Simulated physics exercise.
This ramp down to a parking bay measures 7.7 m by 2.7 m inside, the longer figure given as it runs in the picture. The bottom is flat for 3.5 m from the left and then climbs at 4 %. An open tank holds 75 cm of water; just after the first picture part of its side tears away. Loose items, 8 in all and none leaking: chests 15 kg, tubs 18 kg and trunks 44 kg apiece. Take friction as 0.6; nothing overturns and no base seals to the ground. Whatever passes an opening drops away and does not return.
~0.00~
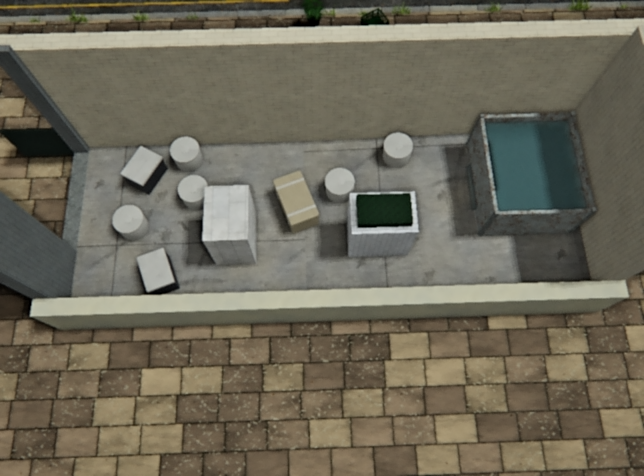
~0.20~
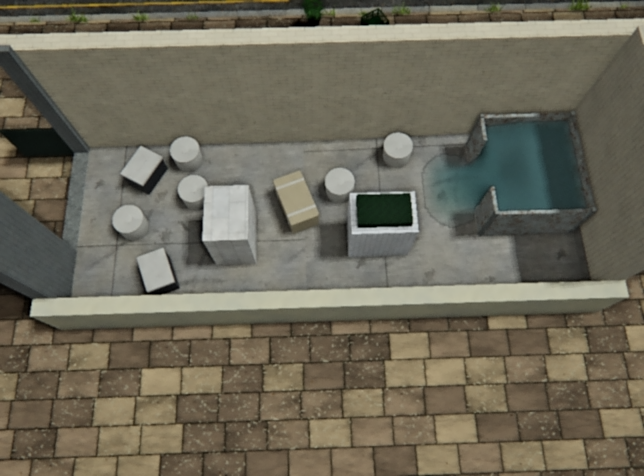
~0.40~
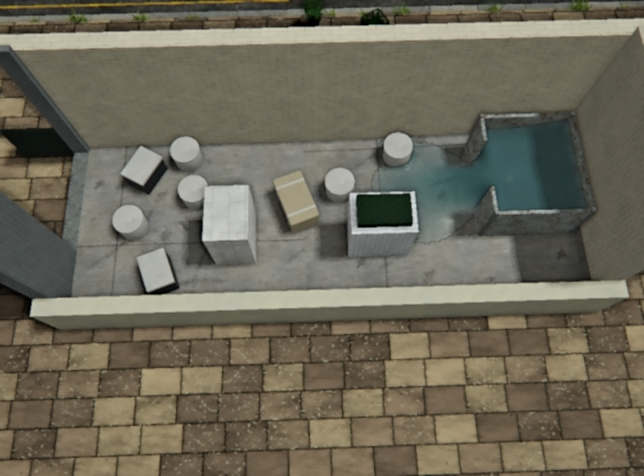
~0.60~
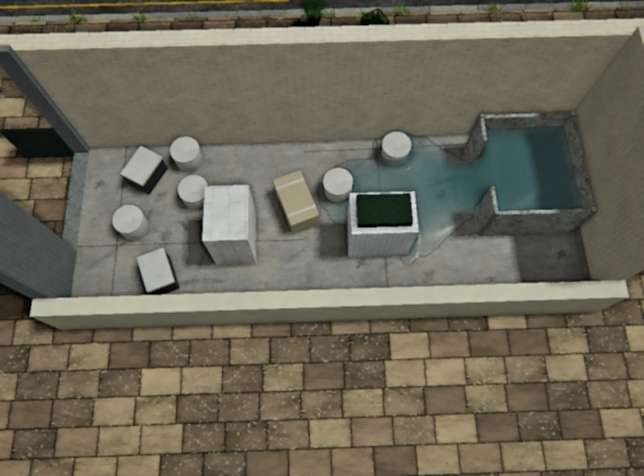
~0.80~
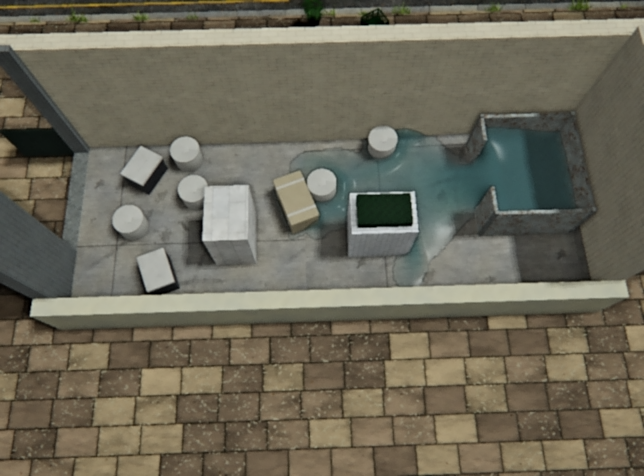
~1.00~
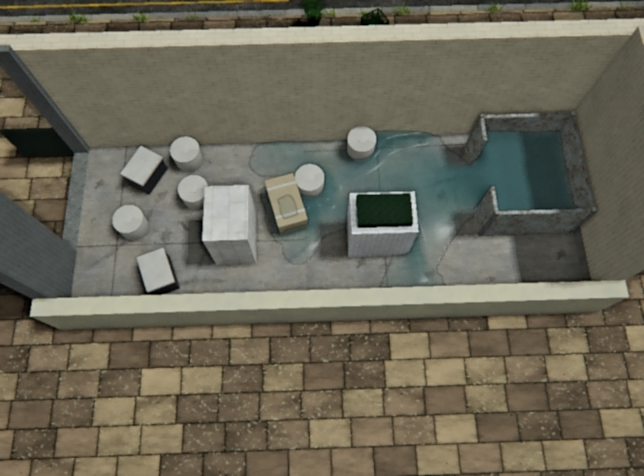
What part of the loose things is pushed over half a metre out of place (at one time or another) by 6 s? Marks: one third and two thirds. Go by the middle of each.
It is at least two thirds.
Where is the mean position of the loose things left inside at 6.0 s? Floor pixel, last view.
Near (142, 239).
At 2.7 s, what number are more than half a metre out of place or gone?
I count 5.
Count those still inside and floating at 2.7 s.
1 of them.
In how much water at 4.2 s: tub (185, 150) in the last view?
Roughly 4 cm.
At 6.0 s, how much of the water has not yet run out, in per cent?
About 74 per cent.
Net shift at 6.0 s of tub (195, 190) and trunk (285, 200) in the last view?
In that order: 100 cm, 40 cm.
After 1.4 s 2 of 8 are over 50 cm from their spots; 1 afloat.
After 2.7 s 5 of 8 are over 50 cm from their spots; 1 afloat.
After 4.2 s 6 of 8 are over 50 cm from their spots; 1 afloat.
After 6.0 s 6 of 8 are over 50 cm from their spots, and 6 have been at some point; 1 afloat.
